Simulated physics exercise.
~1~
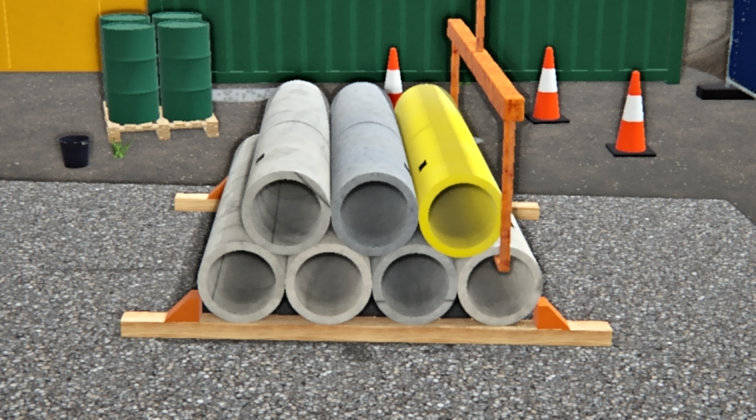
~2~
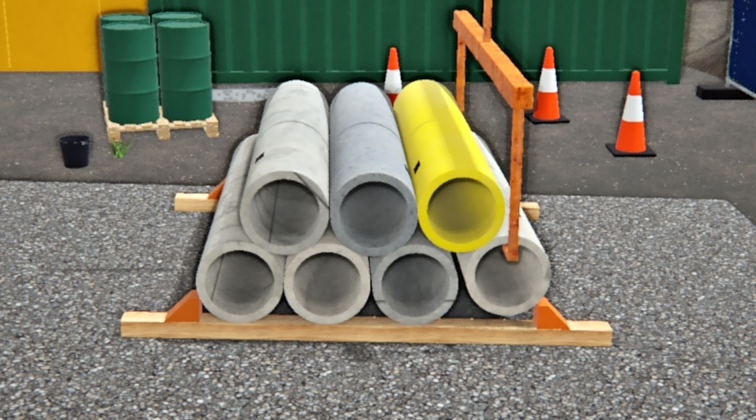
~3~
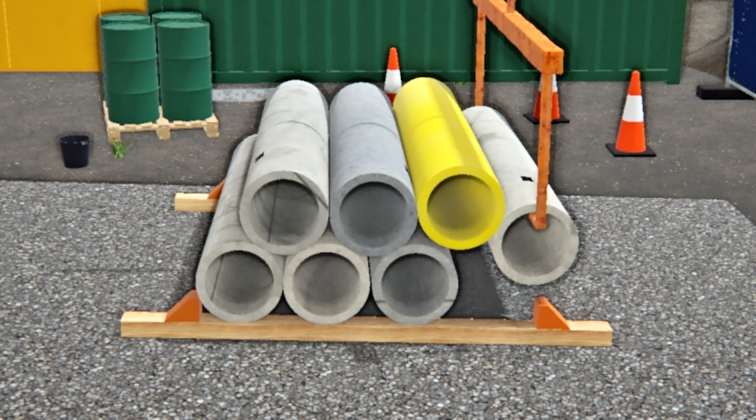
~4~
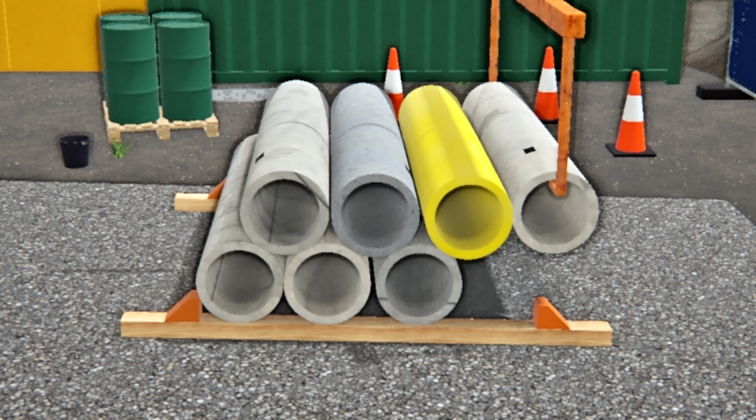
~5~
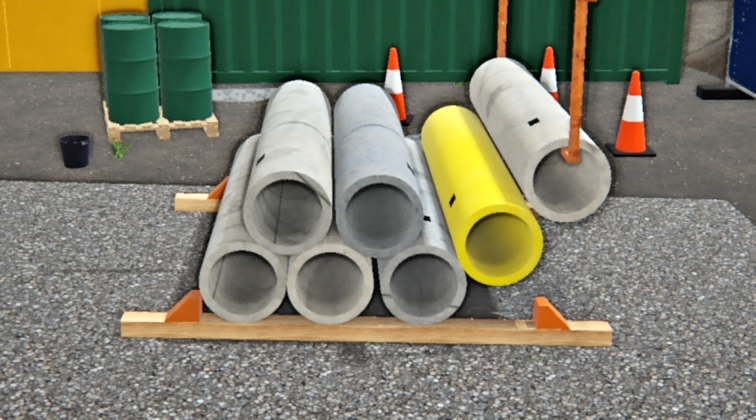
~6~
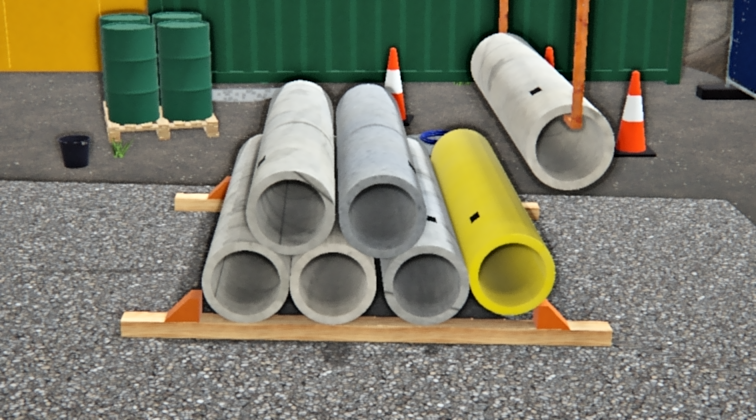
On a gravel pad, a hooked concrete pipe lifts away and the yellow pipe drops into its place.
